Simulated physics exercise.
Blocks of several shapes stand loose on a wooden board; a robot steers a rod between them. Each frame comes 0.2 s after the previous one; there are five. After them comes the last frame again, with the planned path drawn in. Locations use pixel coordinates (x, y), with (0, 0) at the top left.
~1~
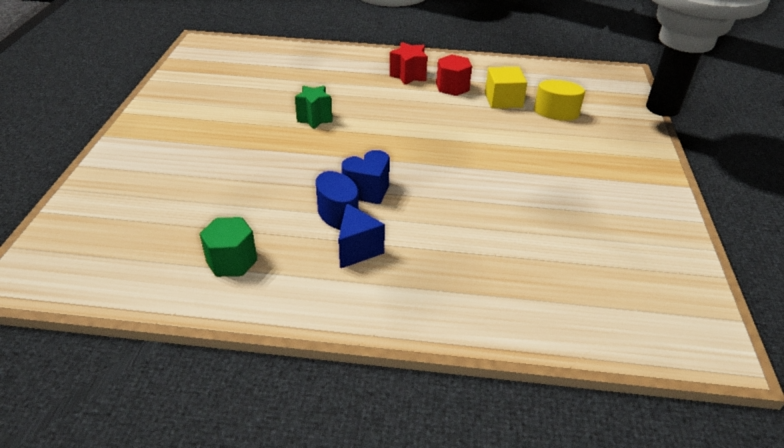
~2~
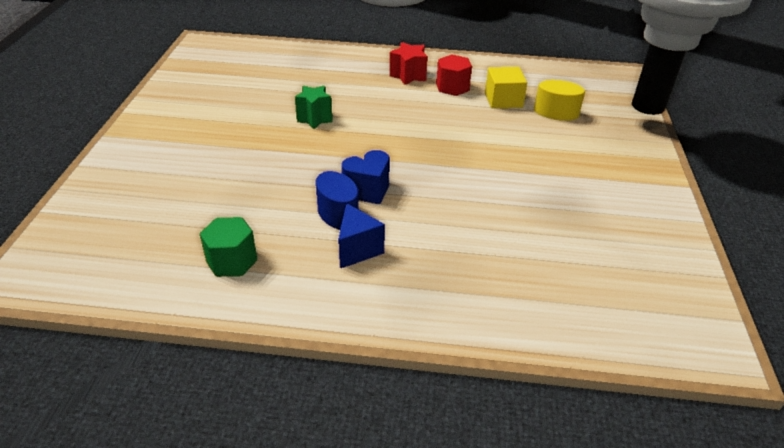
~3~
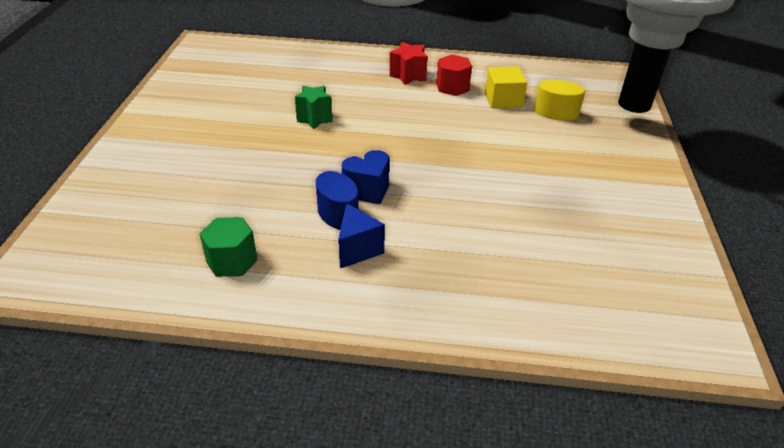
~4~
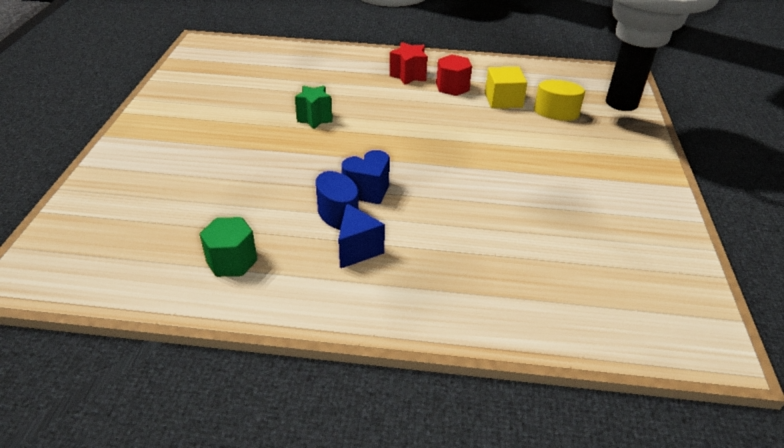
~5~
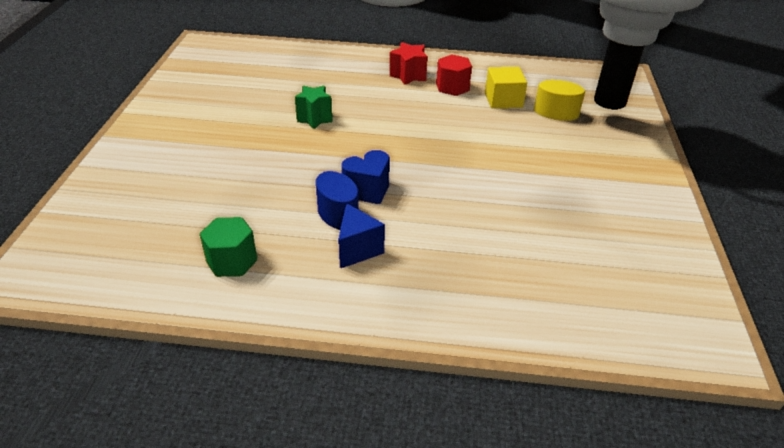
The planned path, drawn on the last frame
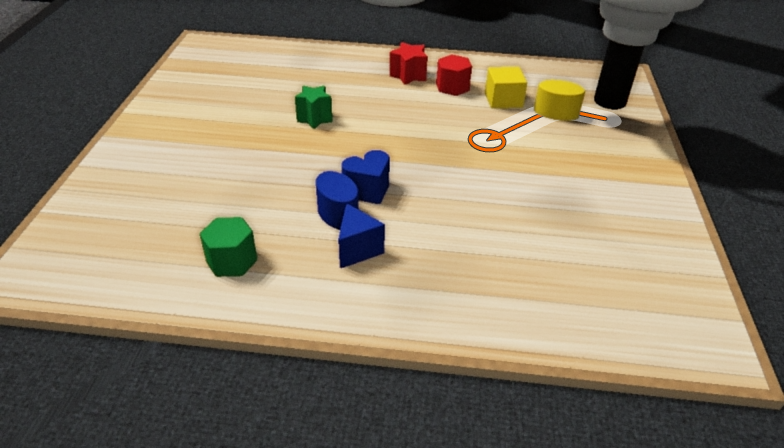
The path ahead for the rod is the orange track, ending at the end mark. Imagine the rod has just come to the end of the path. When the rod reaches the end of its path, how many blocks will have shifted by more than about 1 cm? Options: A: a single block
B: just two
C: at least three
The correct letter is B.
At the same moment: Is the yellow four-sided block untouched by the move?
Final answer: No.
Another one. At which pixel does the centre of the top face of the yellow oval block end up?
Somewhere near (466, 96).
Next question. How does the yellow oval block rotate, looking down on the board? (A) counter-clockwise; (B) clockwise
Option B.
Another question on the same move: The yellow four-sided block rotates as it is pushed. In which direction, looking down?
Seen from above, clockwise.
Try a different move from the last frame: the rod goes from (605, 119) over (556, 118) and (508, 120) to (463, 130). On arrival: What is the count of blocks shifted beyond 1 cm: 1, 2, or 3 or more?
It should be three or more, as far as I can tell.
Path on the board, from (605, 119) by way of (557, 112) and (522, 124) to (487, 140).
What follows on the original path. One third of the way, rod at (560, 95); yellow four-sided block at (494, 74), turned 50° clockwise; yellow oval block at (524, 86), turned 20° anticlockwise.
Two thirds of the way, rod at (524, 107); yellow four-sided block at (491, 73), turned 65° clockwise; yellow oval block at (486, 93).
At the end, rod at (490, 123); yellow four-sided block at (491, 73), turned 65° clockwise; yellow oval block at (466, 96), turned 65° clockwise.
